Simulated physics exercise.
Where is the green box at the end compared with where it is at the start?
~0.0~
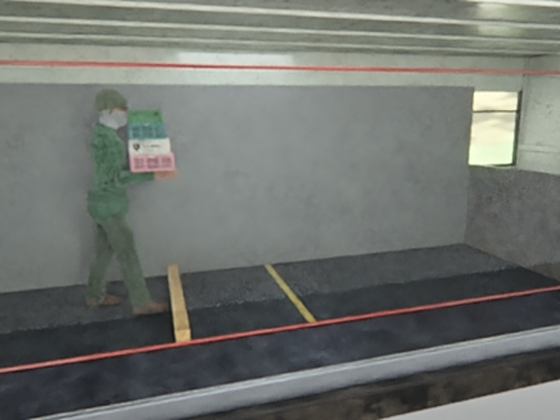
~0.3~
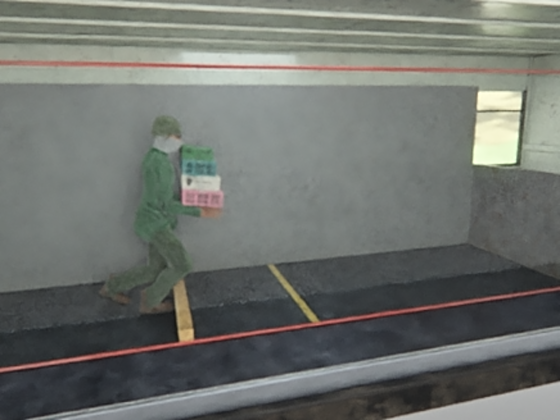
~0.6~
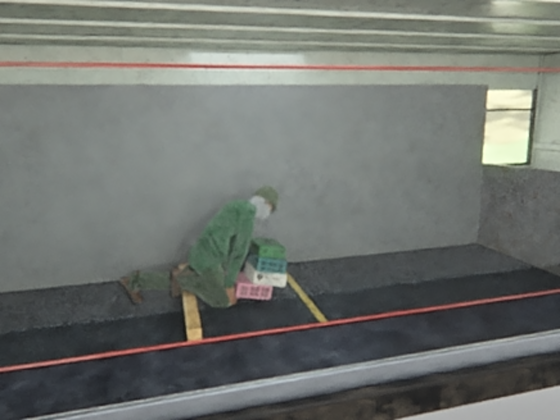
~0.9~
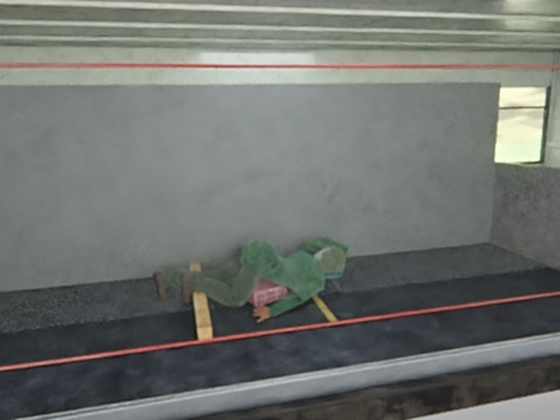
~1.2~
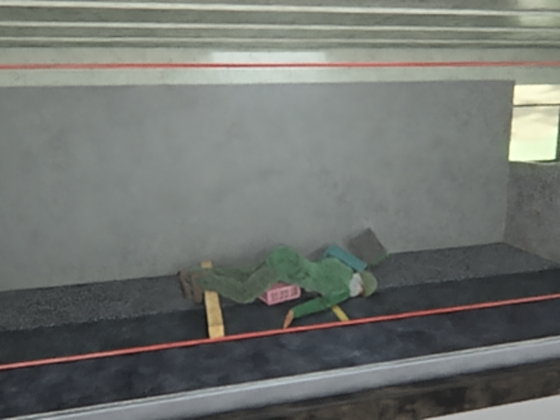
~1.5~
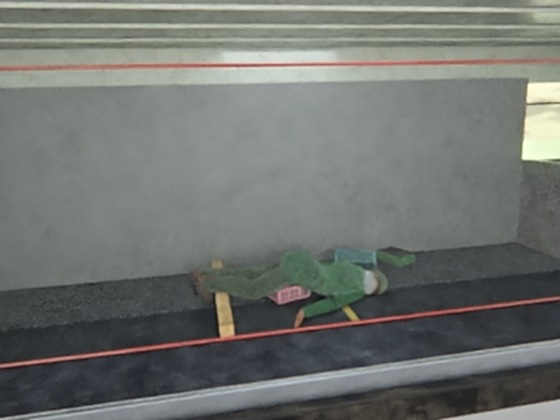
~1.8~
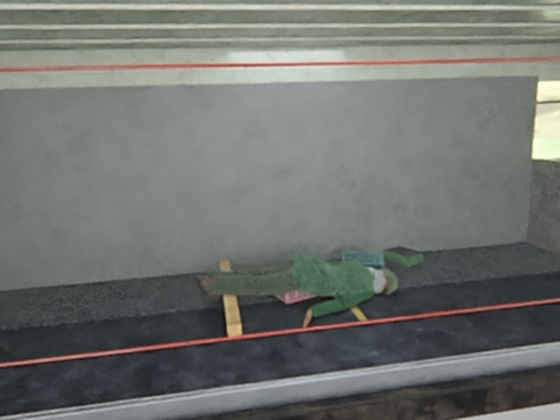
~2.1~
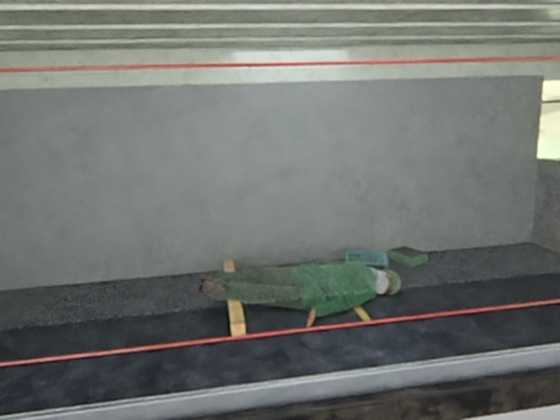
At the start it is on top of the stack the person carries upright at the left. At the end it lies on the floor to the right, beyond the yellow line and just past the fallen person's head.
